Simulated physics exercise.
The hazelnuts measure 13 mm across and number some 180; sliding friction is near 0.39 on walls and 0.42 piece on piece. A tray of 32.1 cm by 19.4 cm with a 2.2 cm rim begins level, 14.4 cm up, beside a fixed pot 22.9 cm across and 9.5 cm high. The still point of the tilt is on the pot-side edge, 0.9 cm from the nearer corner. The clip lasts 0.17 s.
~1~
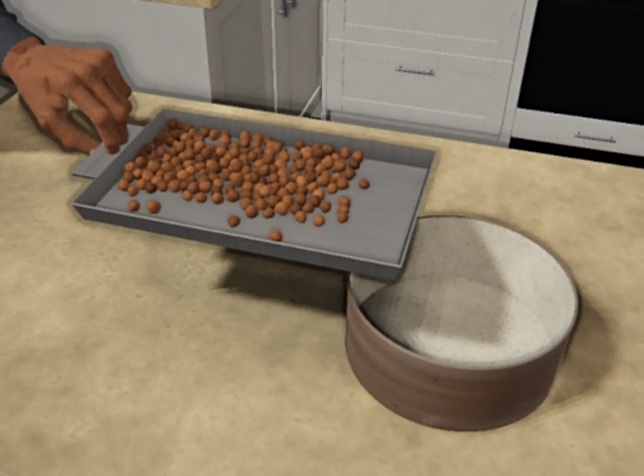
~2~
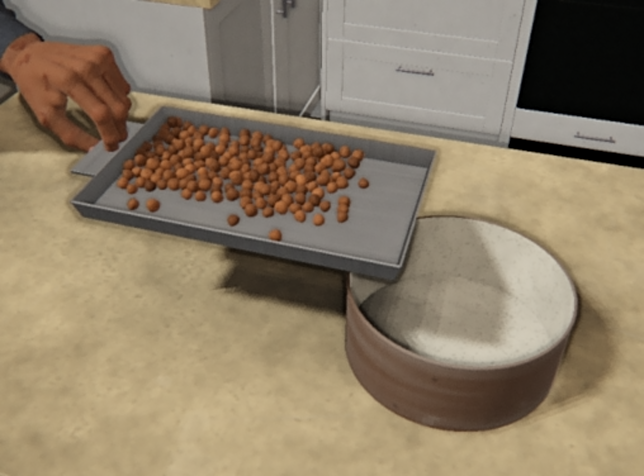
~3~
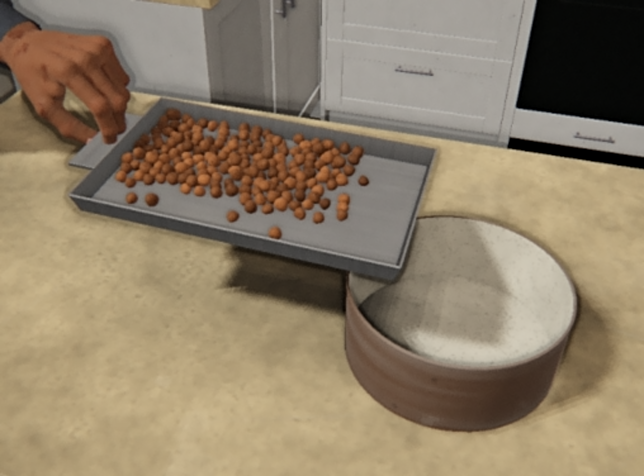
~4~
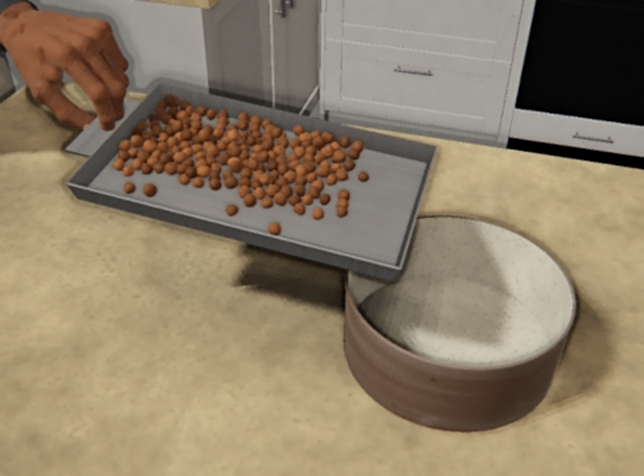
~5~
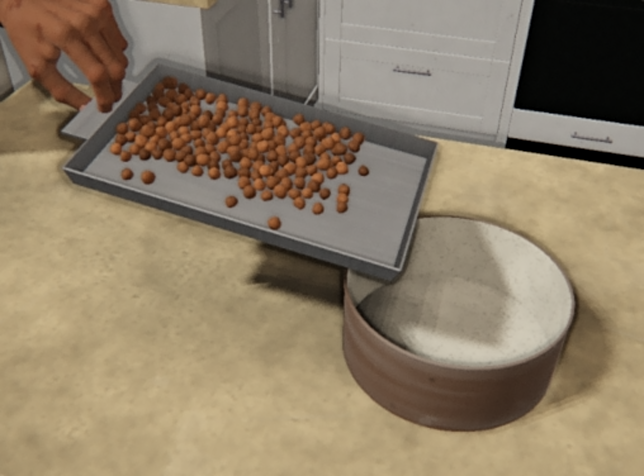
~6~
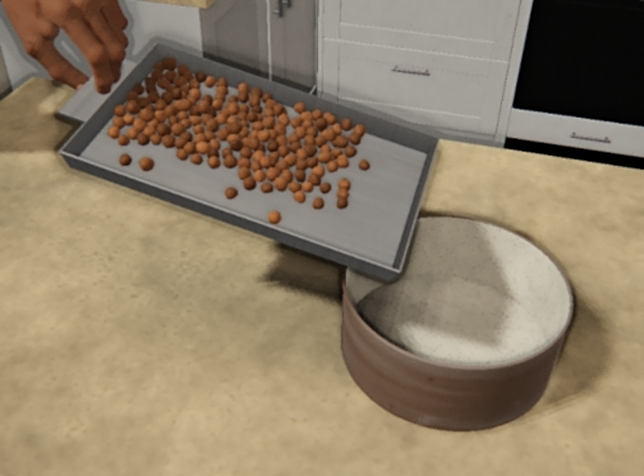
Tray of small round brown nuts tilting as a hand raises its left end, its right edge staying beside a round pot.
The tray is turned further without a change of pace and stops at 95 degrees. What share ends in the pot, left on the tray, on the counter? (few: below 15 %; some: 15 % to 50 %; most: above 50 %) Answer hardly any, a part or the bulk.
In the pot: The bulk; left on the tray: Hardly any; on the counter: A part.
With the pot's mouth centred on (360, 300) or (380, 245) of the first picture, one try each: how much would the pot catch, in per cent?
About 40 and 0 per cent.
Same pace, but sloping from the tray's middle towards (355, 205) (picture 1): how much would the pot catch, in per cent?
Some 80 per cent.
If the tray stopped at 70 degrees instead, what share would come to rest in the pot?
Then about 60 per cent.
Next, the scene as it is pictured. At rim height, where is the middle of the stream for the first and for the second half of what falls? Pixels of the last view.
At about (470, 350), then at (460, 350).
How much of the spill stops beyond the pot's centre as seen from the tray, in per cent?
Roughly 90 per cent.
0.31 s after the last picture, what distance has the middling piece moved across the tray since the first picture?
About 8 cm.
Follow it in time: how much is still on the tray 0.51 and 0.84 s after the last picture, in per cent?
In turn: 55, 0.
Then, 0.31 s after the last picture, tilt 54 degrees; the tray holds 100 %, the pot 0 %.
Then, 0.51 s after the last picture, tilt 80 degrees; the tray holds 55 %, the pot 10 %.
Then, 0.84 s after the last picture, tilt 95 degrees; the tray holds 0 %, the pot 65 %.
In the end, pot 70 %, tray 0 %, counter 30 %.
